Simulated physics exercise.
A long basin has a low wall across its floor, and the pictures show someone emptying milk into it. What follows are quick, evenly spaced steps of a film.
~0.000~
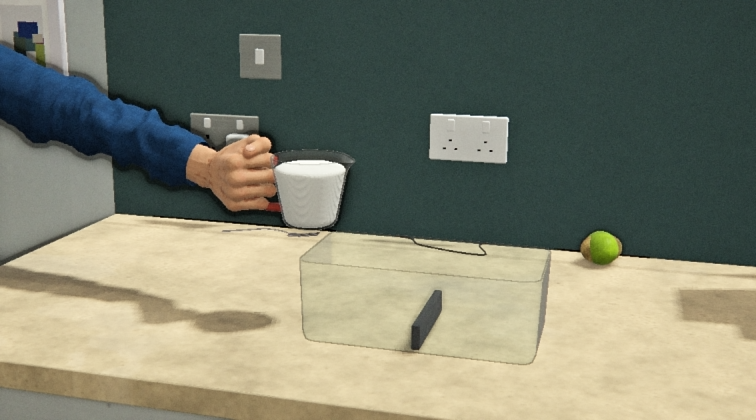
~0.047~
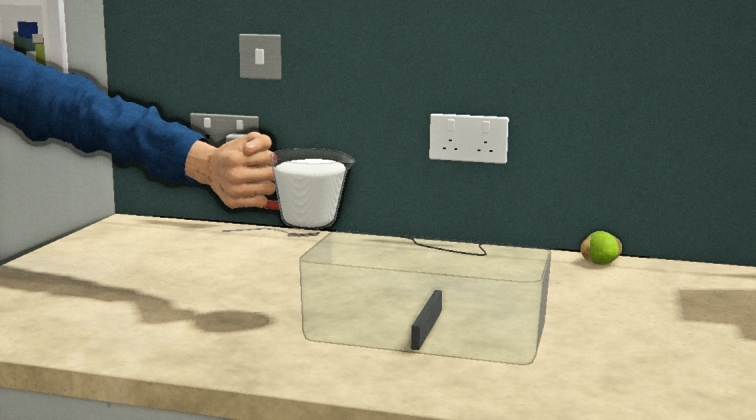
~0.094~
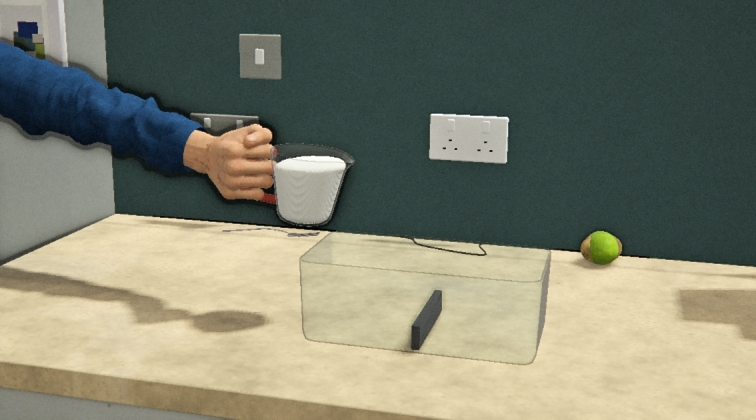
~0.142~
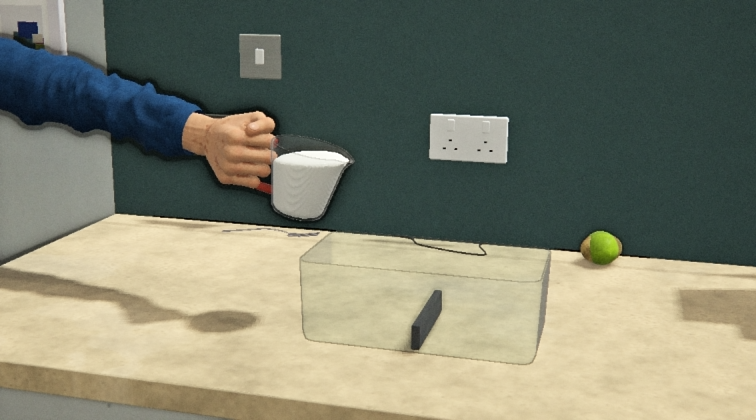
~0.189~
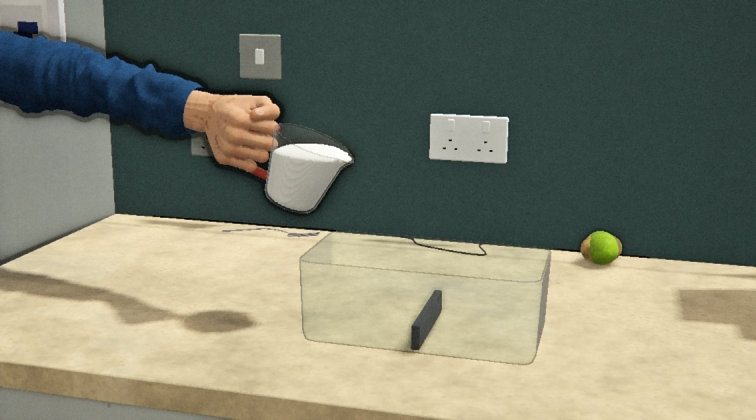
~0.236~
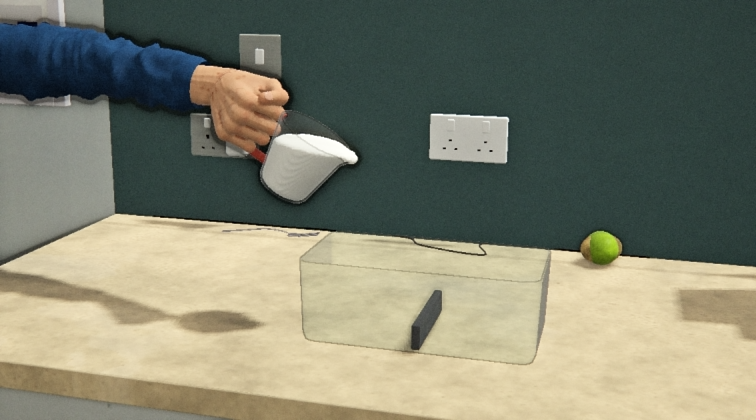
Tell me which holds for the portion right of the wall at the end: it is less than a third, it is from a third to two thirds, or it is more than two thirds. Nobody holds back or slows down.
It is from a third to two thirds.
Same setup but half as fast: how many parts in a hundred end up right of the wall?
Something like 25 in a hundred.
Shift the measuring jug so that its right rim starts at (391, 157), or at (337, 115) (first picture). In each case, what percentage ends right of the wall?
80 %, then 30 %.
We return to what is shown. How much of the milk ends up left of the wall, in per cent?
About 45 percent.
A moment on, the measuring jug is tipped on its side and 51 per cent is still to pour, 8 is left of the wall and 0 right of it.
Next, the measuring jug is tipped right over and 5 per cent is still to pour, 37 is left of the wall and 33 right of it.
Then the measuring jug is tipped right over and 0 per cent is still to pour, 44 is left of the wall and 50 right of it.
Later the measuring jug is tipped right over and 0 per cent is still to pour, 46 is left of the wall and 51 right of it.
In the end 46 per cent lies left of the wall, 51 right of it and 3 outside.
